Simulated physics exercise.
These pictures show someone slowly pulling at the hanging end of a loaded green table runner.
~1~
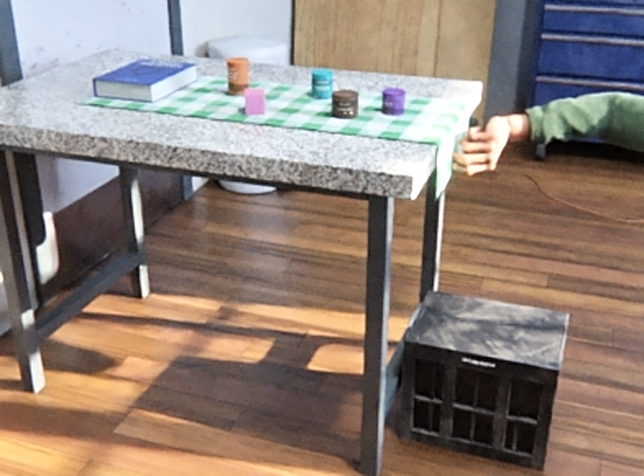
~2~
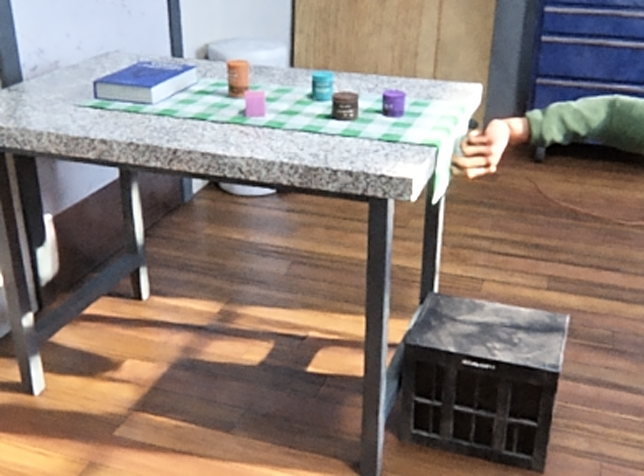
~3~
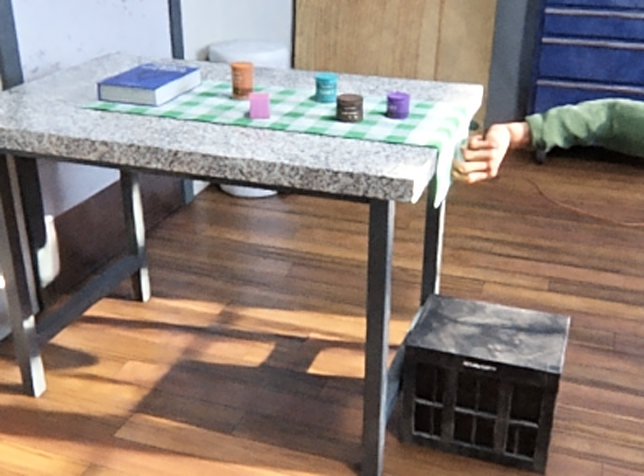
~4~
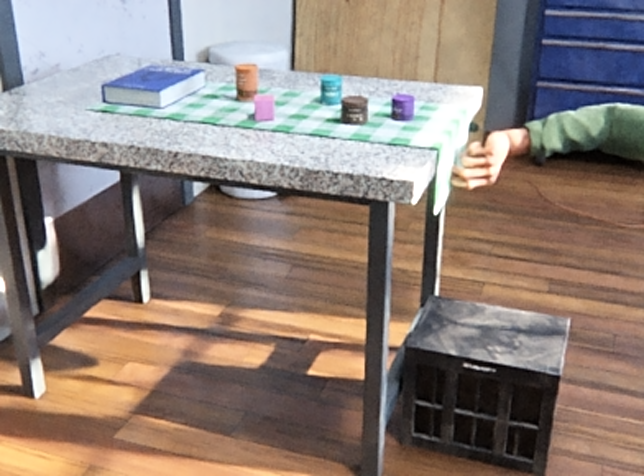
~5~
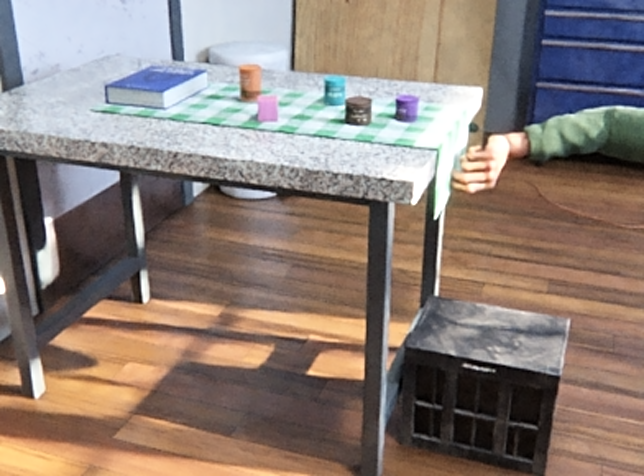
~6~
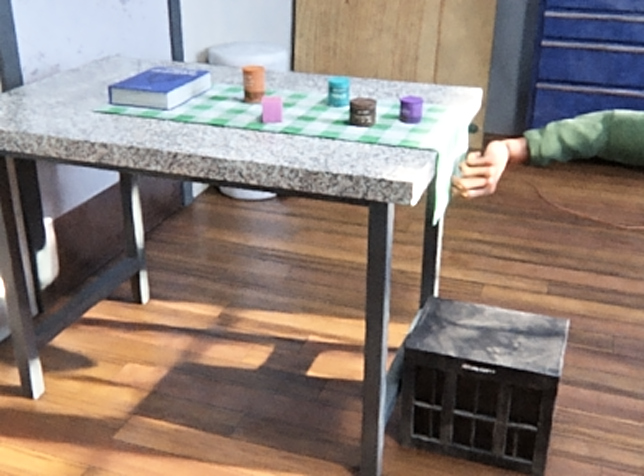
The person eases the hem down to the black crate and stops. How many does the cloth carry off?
The workbench loses three.
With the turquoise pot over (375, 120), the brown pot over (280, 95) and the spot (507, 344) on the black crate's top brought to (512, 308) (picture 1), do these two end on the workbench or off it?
The turquoise pot tumbles off; the brown pot keeps its place on top.
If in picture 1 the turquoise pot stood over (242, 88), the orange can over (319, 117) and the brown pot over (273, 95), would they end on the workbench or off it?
The turquoise pot remains up; the orange can falls; the brown pot remains up.
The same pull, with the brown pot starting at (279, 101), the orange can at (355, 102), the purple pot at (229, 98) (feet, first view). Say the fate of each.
The brown pot remains up, the orange can drops off, the purple pot does not fall.
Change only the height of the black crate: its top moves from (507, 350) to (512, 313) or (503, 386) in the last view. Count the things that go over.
It would be 2 and 4.
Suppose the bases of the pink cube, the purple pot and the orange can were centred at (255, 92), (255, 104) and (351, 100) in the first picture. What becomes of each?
The pink cube does not fall, the purple pot remains up, the orange can goes over.
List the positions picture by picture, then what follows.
Hem (435, 202); purple pot (394, 91); brown pot (345, 93); turquoise pot (322, 72); pink cube (255, 91); orange can (238, 60); top of the crate (507, 344), in the first frame.
Hem (432, 204); purple pot (394, 93), in the second frame.
Hem (436, 209); brown pot (350, 97), in the third frame.
Hem (435, 216); turquoise pot (332, 78); top of the crate (508, 349), in the fourth frame.
Hem (435, 220); pink cube (268, 98), in the fifth frame.
Hem (433, 226); purple pot (412, 99); brown pot (363, 101); turquoise pot (339, 80); pink cube (272, 99); orange can (253, 68), in the sixth frame.
Soon after, hem near (448, 238); all still up.
After that, hem near (447, 278); purple pot and brown pot gone.
And then, hem on the crate; purple pot, brown pot and turquoise pot gone.
In the end, hem on the crate; purple pot, brown pot and turquoise pot gone. The count of fallen things is three.
